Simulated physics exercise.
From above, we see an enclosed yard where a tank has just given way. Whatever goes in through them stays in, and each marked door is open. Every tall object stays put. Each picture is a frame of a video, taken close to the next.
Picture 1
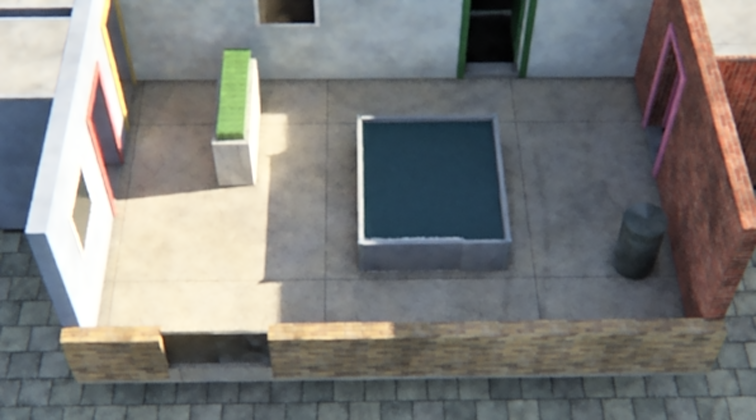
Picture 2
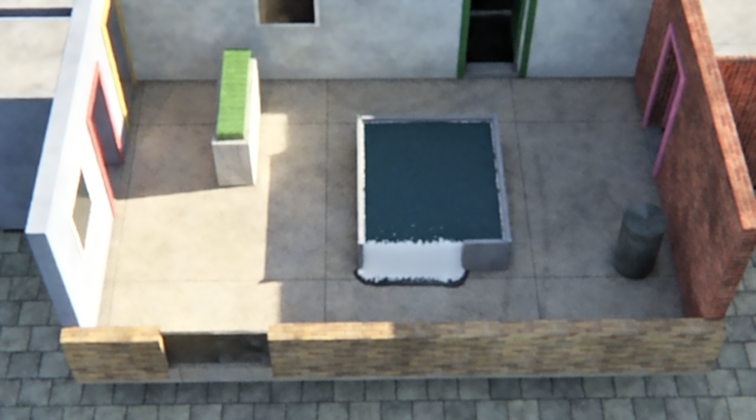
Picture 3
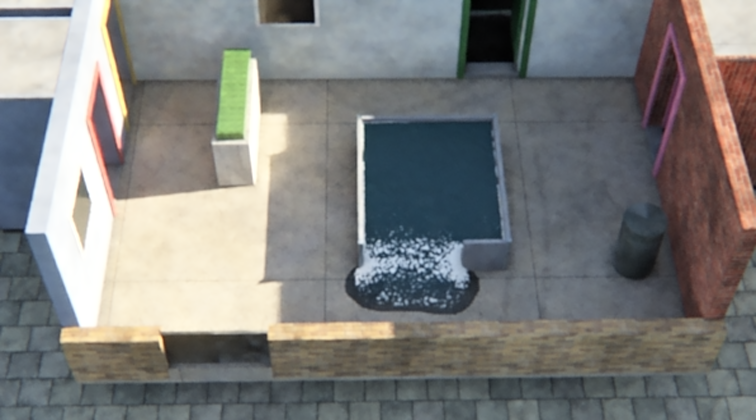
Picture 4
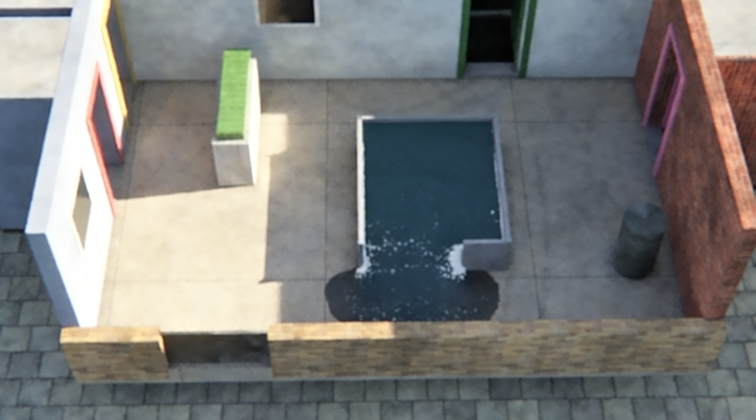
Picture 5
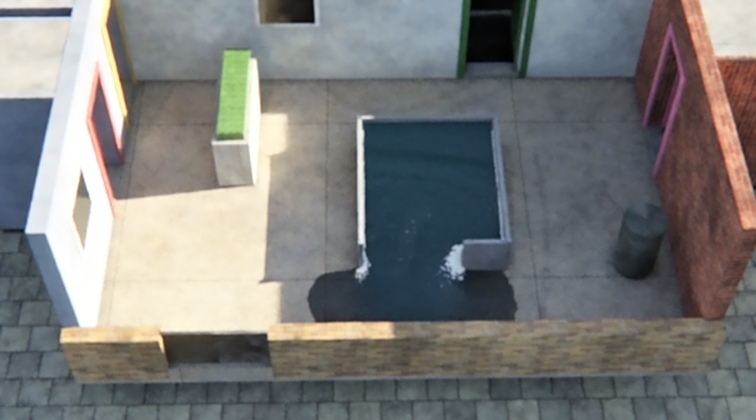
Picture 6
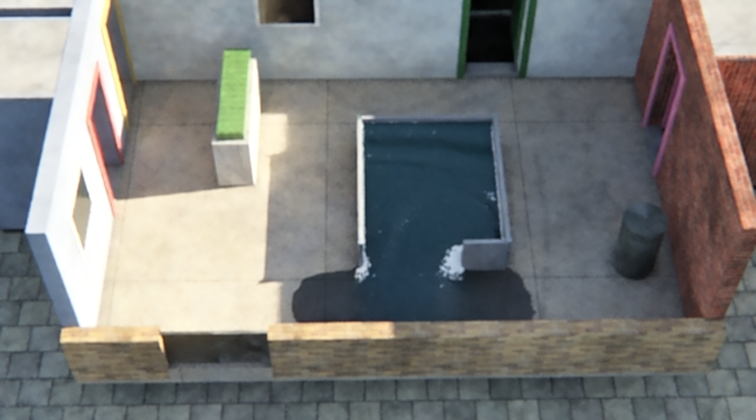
In a walled yard seen from above, a square tank of still, dark water gave way at its near side, and water poured out foaming, then spread left and right along the front brick wall.
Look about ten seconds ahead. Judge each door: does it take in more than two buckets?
My call: The pink door keeps it to two or fewer, the green door keeps it to two or fewer, the red door takes in more, the yellow door keeps it to two or fewer.
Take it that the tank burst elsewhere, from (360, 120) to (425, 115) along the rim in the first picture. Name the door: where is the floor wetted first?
The door marked green.
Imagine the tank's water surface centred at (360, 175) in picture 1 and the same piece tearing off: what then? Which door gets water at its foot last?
It's the green one.
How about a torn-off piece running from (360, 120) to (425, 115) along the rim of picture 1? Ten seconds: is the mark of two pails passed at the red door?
Result for red: It doesn't reach it.
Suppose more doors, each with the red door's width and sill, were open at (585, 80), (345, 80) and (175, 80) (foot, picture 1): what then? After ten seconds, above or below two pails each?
Same order as asked - exceeds the limit, stays within the limit and exceeds the limit.
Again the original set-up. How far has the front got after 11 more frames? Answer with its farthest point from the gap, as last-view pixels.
By then the tip should be at about (93, 354).
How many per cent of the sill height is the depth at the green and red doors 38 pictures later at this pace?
The first comes to about 40 percent, the second to about 150 percent.
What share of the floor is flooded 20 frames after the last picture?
Close to 50 percent, by my reckoning.
A moment on, water covers 15 % of the floor; the pink door not reached, the green door not reached, the red door not reached, the yellow door not reached.
Next, water covers 30 % of the floor; the pink door not reached, the green door not reached, the red door not reached, the yellow door not reached.
Then, water covers 50 % of the floor; the pink door wet at the sill, nothing in, the green door not reached, the red door wet at the sill, nothing in, the yellow door not reached.
Later, water covers 75 % of the floor; the pink door wet at the sill, nothing in, the green door wet at the sill, nothing in, the red door under two buckets in, the yellow door wet at the sill, nothing in.
In the end, water covers 95 % of the floor; the pink door wet at the sill, nothing in, the green door wet at the sill, nothing in, the red door over two buckets in, the yellow door wet at the sill, nothing in.
